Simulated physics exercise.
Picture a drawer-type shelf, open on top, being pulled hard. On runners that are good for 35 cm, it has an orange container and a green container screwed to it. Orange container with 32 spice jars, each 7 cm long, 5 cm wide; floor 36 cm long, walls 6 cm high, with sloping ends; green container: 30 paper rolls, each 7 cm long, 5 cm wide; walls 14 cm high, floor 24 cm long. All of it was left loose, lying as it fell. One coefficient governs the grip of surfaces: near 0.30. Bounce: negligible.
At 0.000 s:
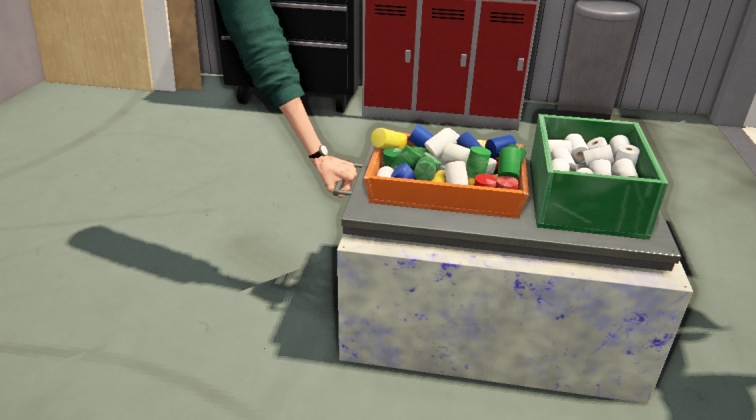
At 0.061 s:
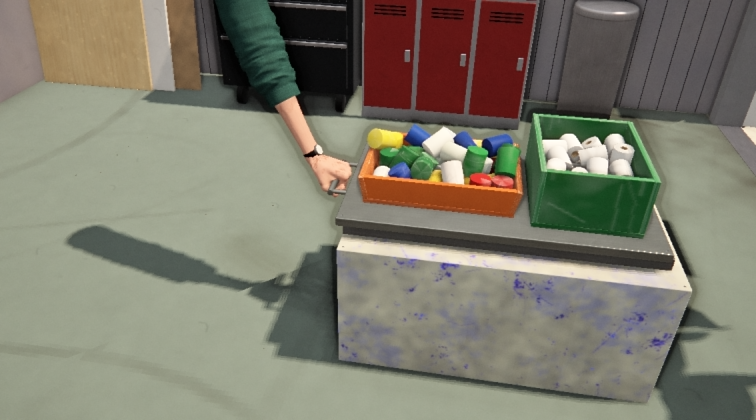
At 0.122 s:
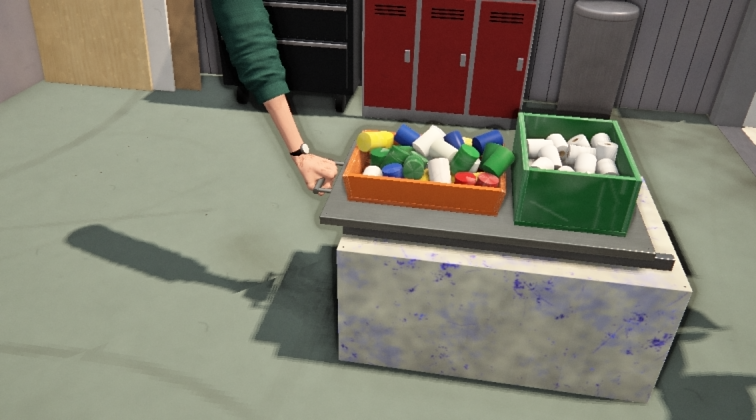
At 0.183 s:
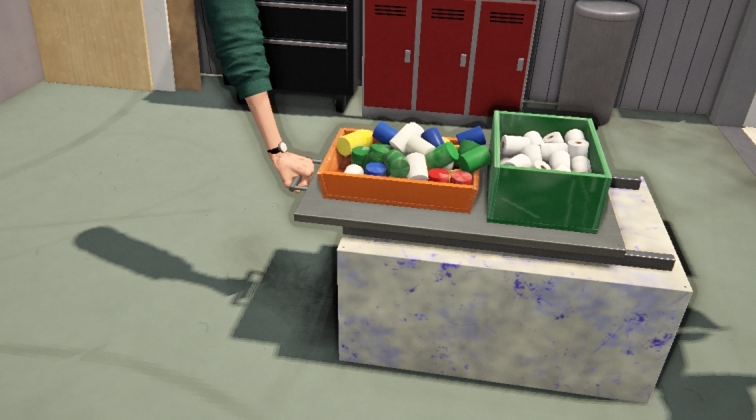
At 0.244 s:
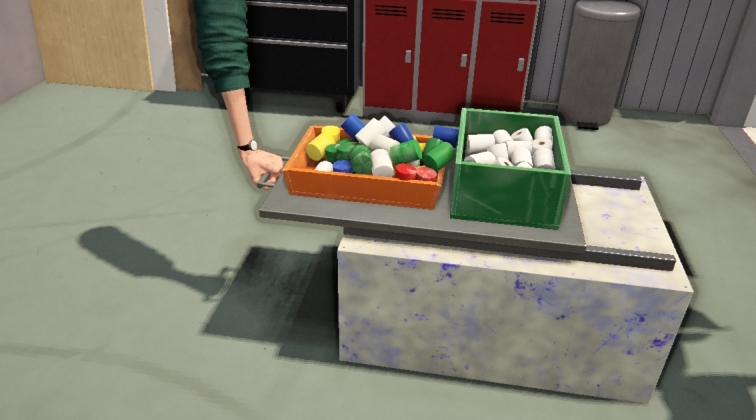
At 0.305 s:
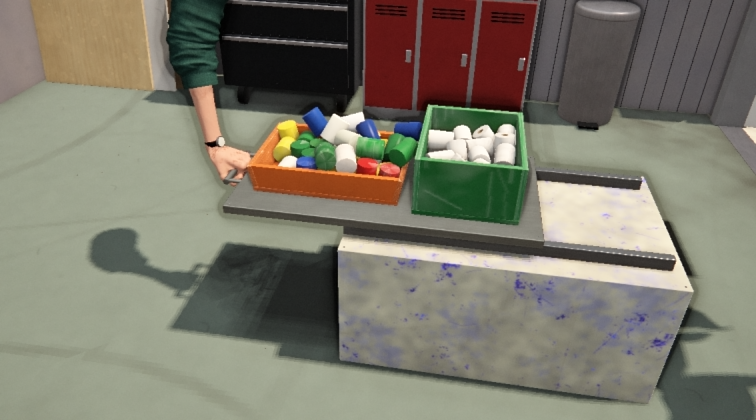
An orange container of jumbled yellow, blue, green, white and red cylinders sits left of a taller green container of white rolls, both on a dark grey shelf. They are seen from slightly above in a grey-floored room, with red lockers behind and a pale, blue-speckled block beneath. A green-sleeved arm pulls the shelf leftward, slowly then faster, exposing dark runners, while the view stays still.
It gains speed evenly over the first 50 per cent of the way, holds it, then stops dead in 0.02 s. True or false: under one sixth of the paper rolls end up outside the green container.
True.
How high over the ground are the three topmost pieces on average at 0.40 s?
Height, averaged: Around 80 cm.
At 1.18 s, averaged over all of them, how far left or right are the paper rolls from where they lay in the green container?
I'd put it at close to 0 cm toward the right.
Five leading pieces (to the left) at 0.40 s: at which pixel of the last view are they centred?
Their mean place is roughly (268, 139) in the last picture.
After 0.32 s, the shelf hits its stop.
After 0.40 s, orange container 30 in, 2 out and green container 30 in, 0 out.
After 0.52 s, orange container 24 in, 8 out and green container 29 in, 1 out.
After 0.74 s, orange container 22 in, 10 out and green container 29 in, 1 out.
Outcome (at 1.18 s), orange container 22 in, 10 out and green container 29 in, 1 out. Asked share, 1 of 30, 3 per cent.
